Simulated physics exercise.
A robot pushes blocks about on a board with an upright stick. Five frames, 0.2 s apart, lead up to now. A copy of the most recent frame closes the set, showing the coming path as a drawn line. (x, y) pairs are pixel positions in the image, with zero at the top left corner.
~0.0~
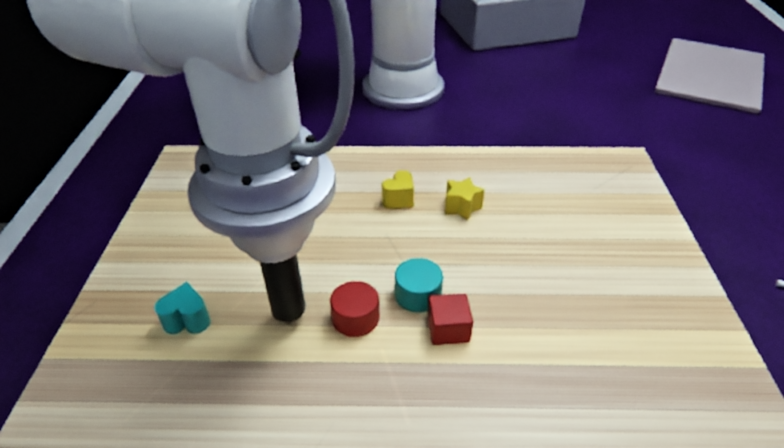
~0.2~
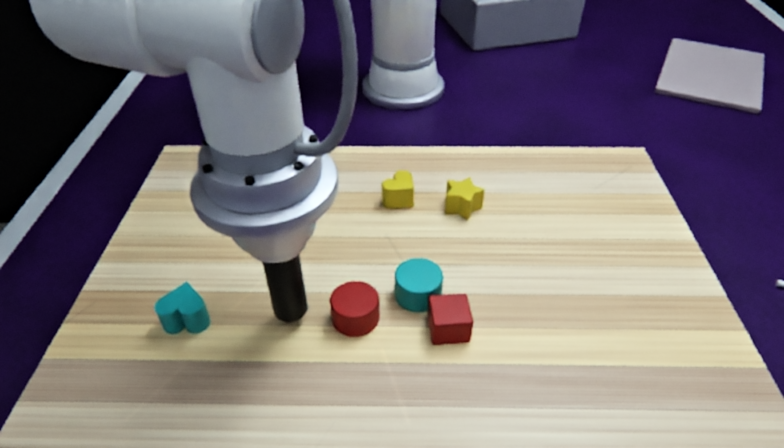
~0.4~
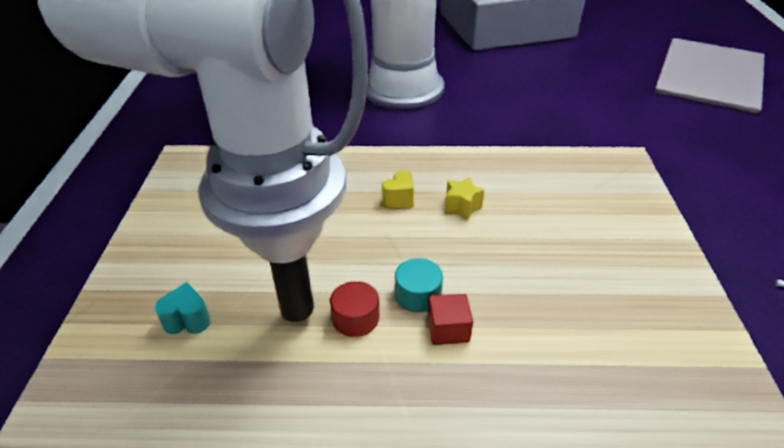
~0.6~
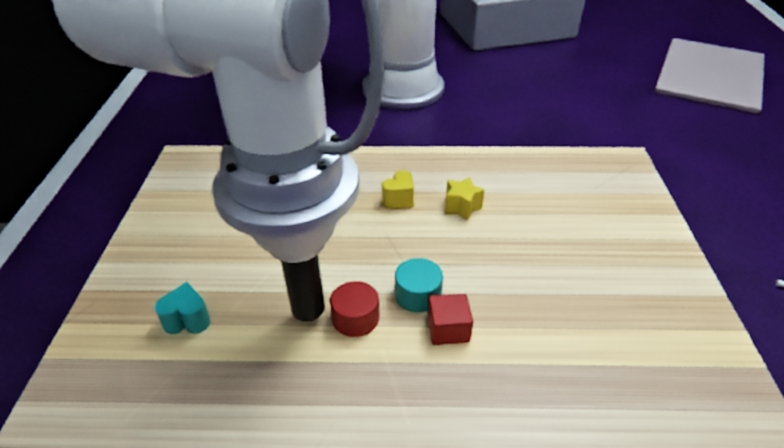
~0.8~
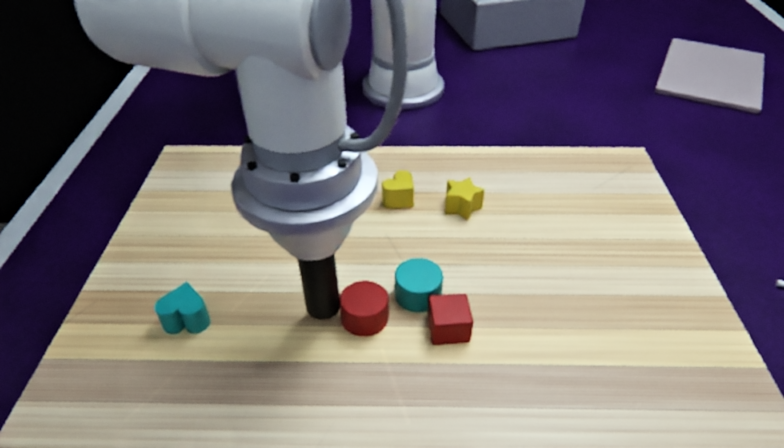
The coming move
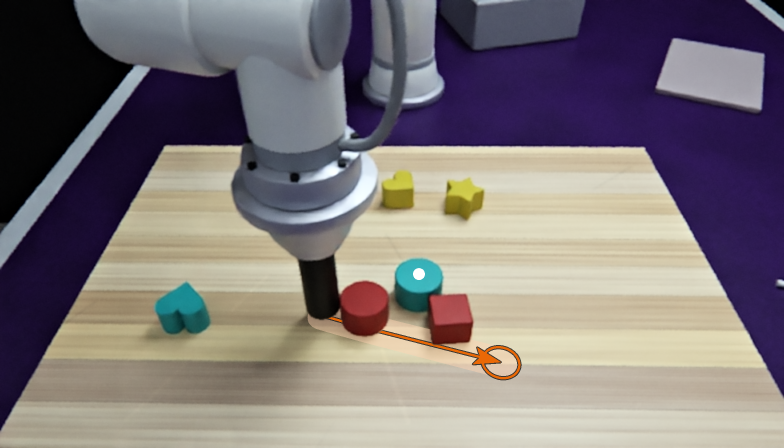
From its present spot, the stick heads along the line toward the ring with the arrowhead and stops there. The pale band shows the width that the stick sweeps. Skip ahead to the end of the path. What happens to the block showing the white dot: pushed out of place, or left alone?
By the time the path is finished, it has moved at least a centimetre.
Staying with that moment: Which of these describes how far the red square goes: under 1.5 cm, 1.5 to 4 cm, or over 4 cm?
Travel: Beyond 4 cm.
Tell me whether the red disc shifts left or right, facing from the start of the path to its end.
It slides leftward.
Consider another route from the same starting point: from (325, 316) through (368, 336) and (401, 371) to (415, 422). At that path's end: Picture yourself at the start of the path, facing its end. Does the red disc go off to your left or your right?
My prediction: Leftwards.
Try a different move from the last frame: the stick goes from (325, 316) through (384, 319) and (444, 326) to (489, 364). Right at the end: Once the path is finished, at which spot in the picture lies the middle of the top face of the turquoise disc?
The spot you're after is about (449, 264) in the image.
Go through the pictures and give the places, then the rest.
In the first picture, stick tip (289, 309); block tops, red disc (354, 298); turquoise disc (419, 274); red square (451, 308).
In the second picture, stick (291, 309); blocks unchanged.
In the third picture, stick (297, 309); blocks unchanged.
In the fourth picture, stick (308, 309); blocks unchanged.
In the fifth picture, stick (323, 307); red disc (364, 297); turquoise disc (419, 274); red square (451, 308).
Path on the board, in a line from (325, 316) to (501, 362); the dot is on the turquoise disc.
What follows on the original path. One third of the way, stick (380, 322); red disc (421, 303); turquoise disc (435, 268); red square (466, 308), turned 20° clockwise.
Two thirds of the way, stick (440, 337); red disc (466, 300); turquoise disc (438, 266); red square (512, 304), turned 25° clockwise.
At the end, stick (503, 353); red disc (470, 299); turquoise disc (438, 266); red square (516, 303), turned 25° clockwise.
